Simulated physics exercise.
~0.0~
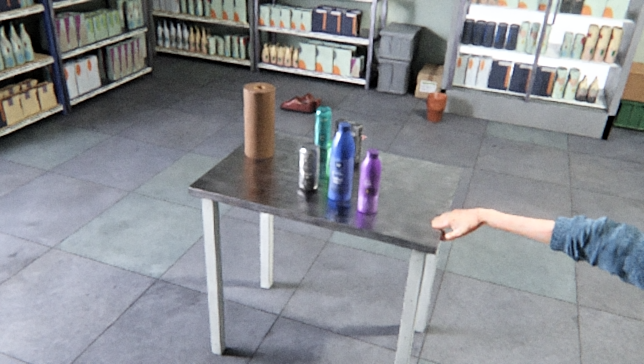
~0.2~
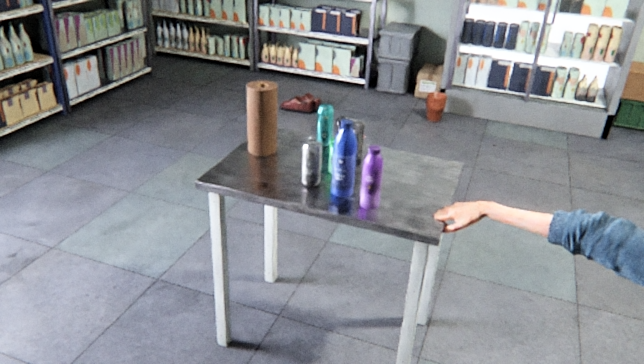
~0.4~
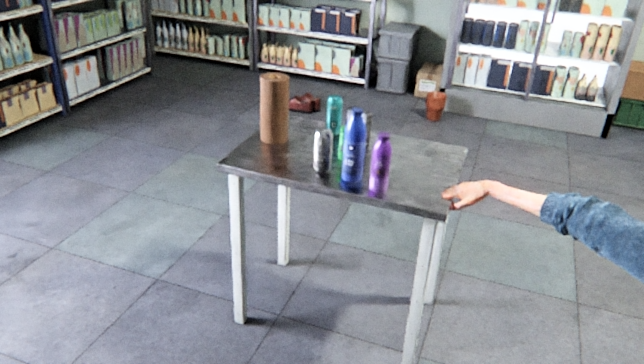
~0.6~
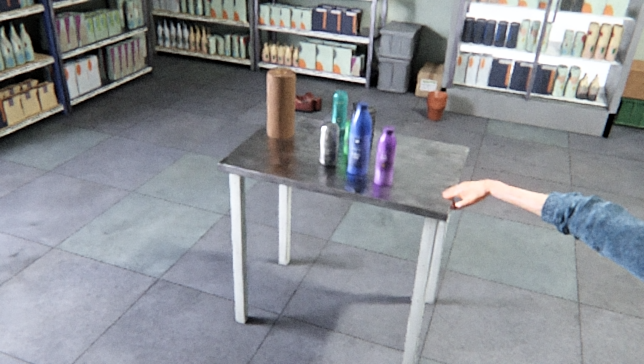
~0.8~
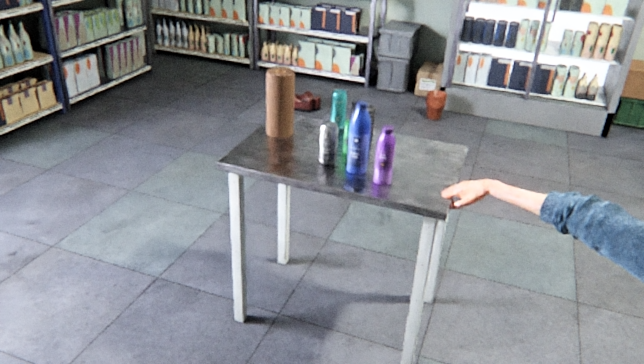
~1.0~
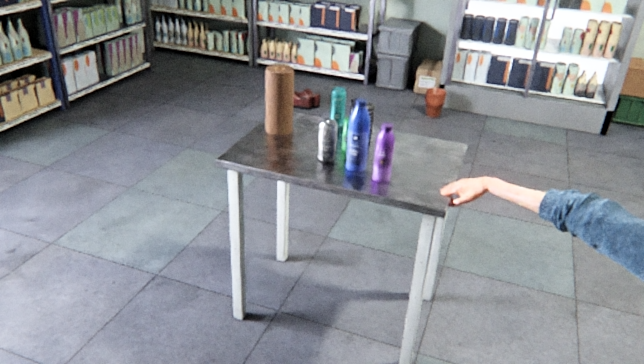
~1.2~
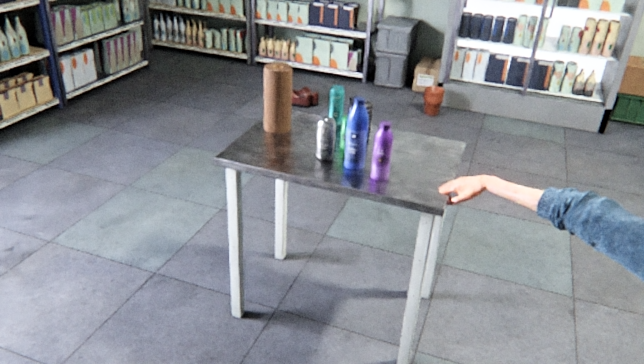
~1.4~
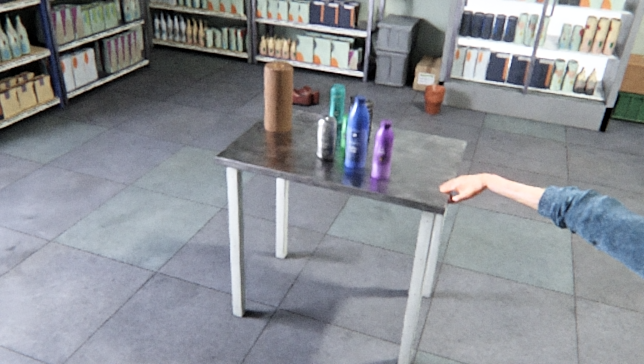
The footage shows a hand gripping the corner of a dark side table holding a brown roll, a grey can, and green, blue and purple bottles. The table shifts a short way to the right with its items, then stops, leaving everything upright while the hand stays in place.
